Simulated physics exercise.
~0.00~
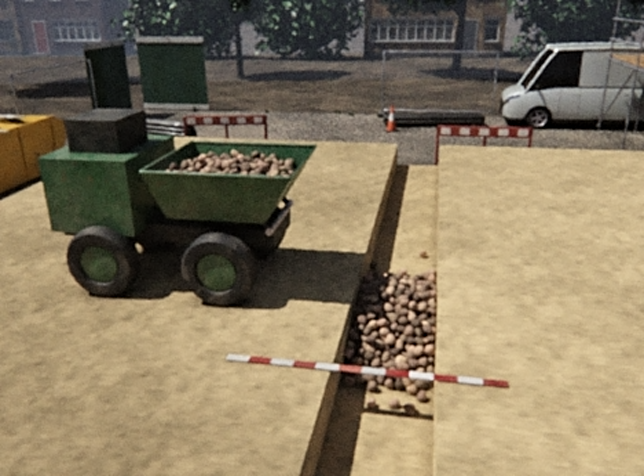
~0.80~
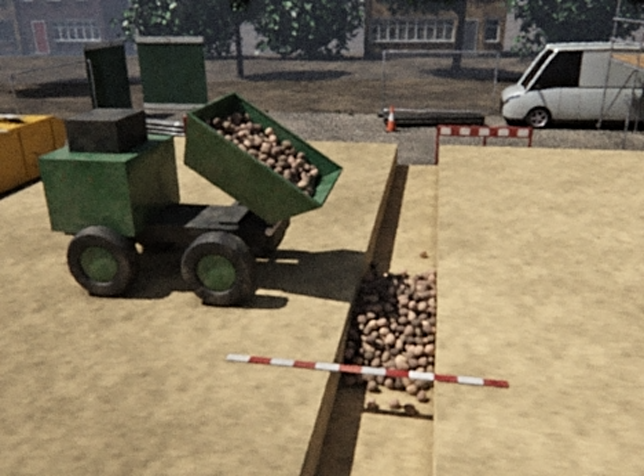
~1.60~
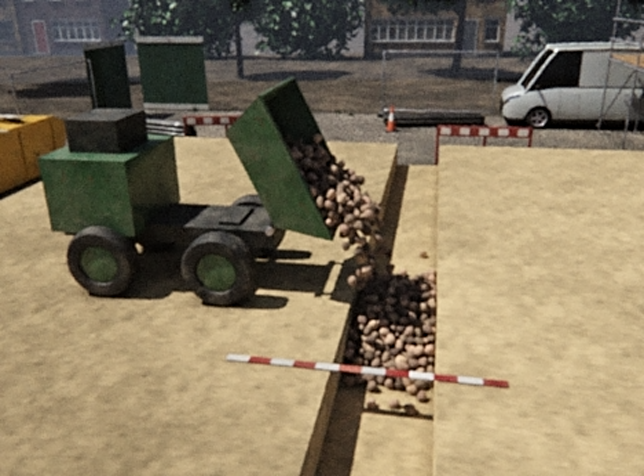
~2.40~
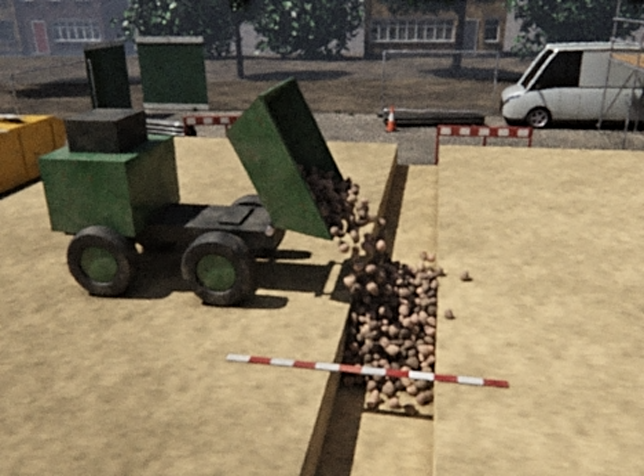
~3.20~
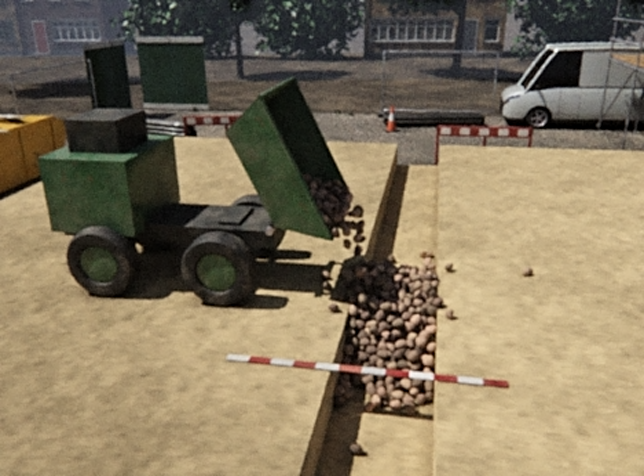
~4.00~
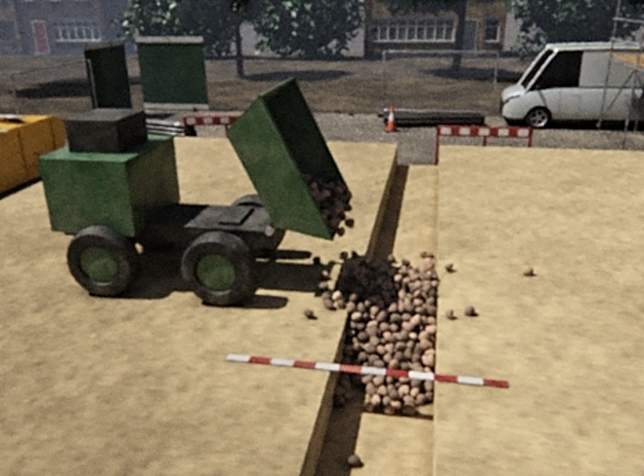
The video shows a green site dumper tipping its skip beside a trench already partly filled with cobbles. The stones slide out to the right and heap up in the trench, a few scattering on either side, and the skip stays raised with some still inside.
